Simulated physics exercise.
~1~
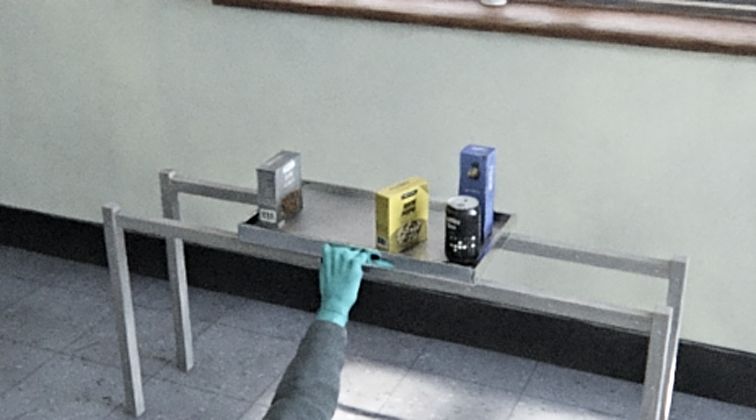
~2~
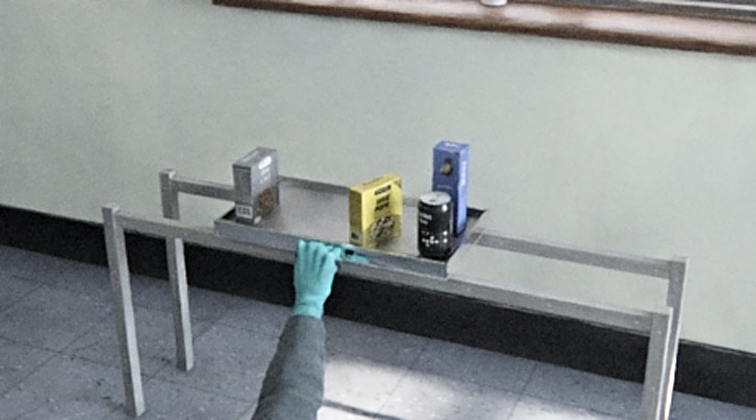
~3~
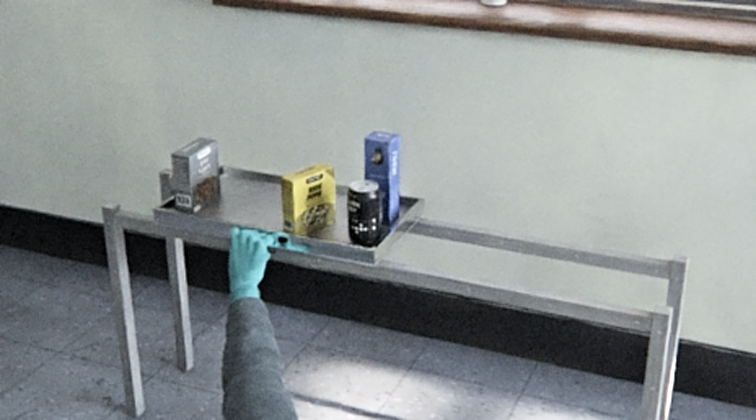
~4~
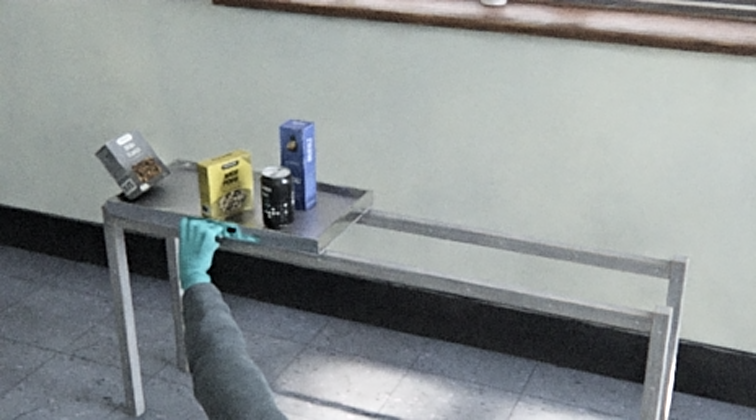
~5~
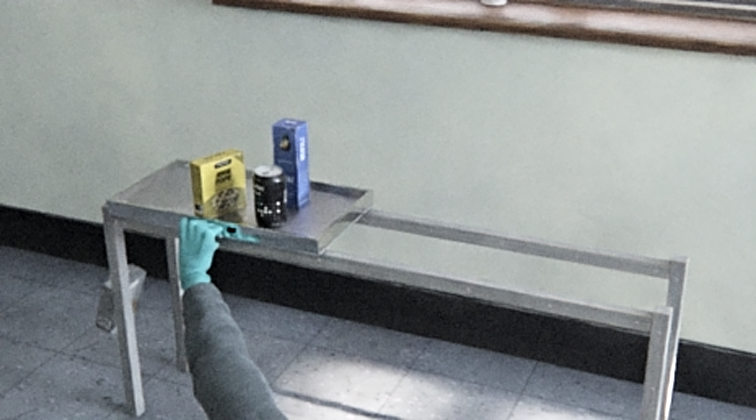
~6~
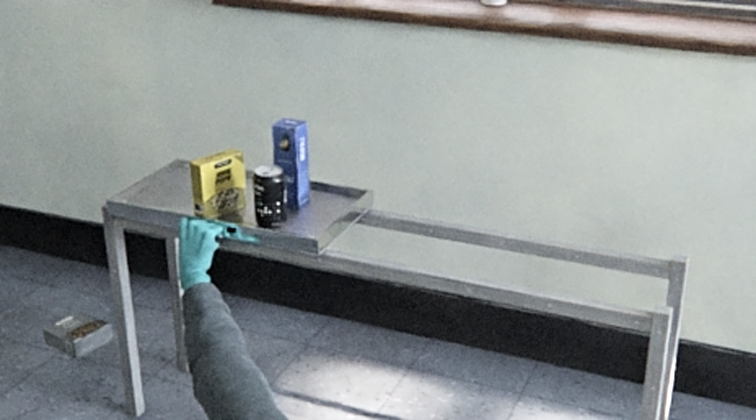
A grey packet tips off a tray that a gloved hand slides left, landing on the floor.
